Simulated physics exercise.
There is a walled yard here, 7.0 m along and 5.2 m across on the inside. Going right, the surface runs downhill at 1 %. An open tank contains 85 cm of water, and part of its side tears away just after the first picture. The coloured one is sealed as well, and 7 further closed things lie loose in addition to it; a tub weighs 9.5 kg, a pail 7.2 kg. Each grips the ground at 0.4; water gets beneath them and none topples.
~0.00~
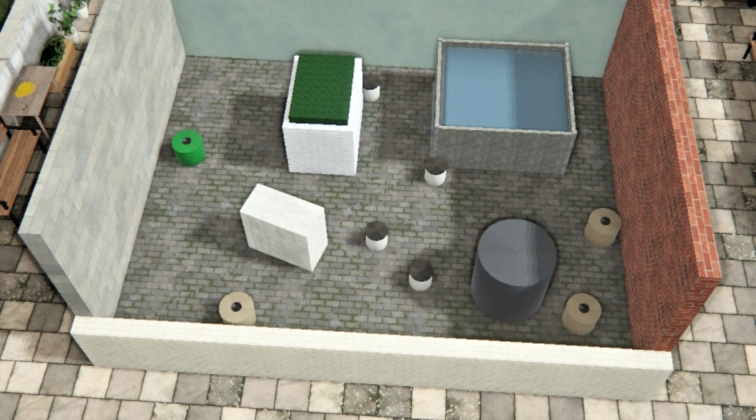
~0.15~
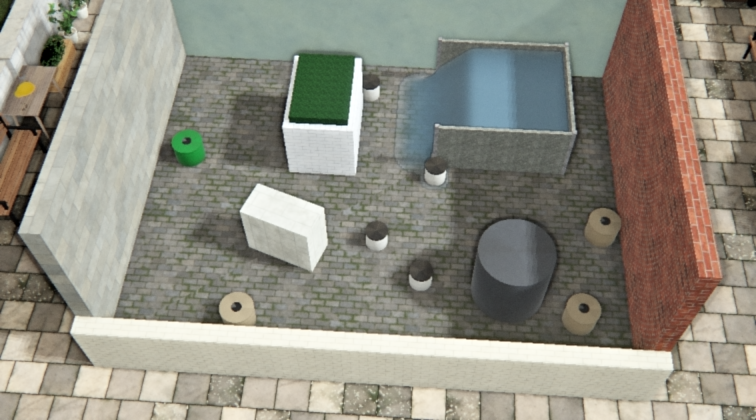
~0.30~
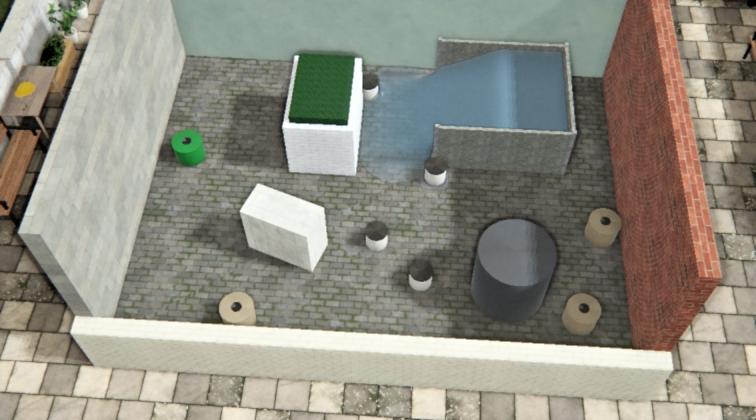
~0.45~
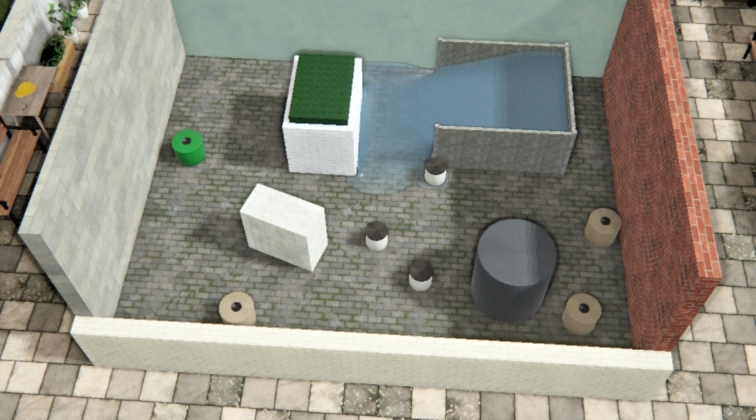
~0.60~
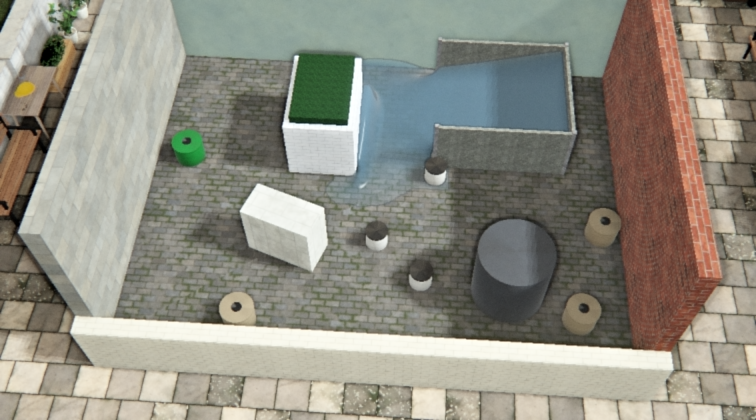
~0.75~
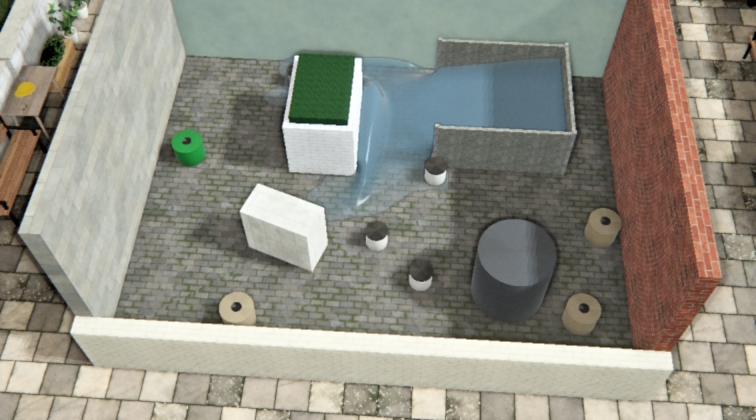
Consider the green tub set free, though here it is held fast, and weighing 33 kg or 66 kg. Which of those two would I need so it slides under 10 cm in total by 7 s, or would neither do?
My prediction: Neither option.
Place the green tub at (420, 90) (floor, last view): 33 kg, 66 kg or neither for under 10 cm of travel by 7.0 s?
Short version: Not even the heavier.
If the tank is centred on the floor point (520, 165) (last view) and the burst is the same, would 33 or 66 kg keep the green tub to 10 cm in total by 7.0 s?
Then the outcome is clear: The heavier mass alone works.
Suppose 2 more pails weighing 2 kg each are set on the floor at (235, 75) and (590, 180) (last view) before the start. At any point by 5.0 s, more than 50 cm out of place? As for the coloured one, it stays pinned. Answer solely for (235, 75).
It is past it.
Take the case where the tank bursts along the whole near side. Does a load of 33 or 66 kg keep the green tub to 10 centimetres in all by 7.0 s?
So the heavier choice alone.
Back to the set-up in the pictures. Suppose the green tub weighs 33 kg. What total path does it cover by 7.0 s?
All together it comes to about 150 cm.
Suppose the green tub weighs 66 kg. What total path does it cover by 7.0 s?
Roughly 30 centimetres.
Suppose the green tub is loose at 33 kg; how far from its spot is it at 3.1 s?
About 80 cm.
After 1.4 s the green tub would be 0 cm from its start with 33 kg and 0 cm from its start with 66 kg; 0 cm of water round it then.
After 3.1 s the green tub would be 78 cm from its start with 33 kg and 24 cm from its start with 66 kg; 15 cm of water round it then.
After 4.9 s the green tub would be 152 cm from its start with 33 kg and 33 cm from its start with 66 kg; 8 cm of water round it then.
After 7.0 s the green tub would be 152 cm from its start with 33 kg and 33 cm from its start with 66 kg; 8 cm of water round it then.
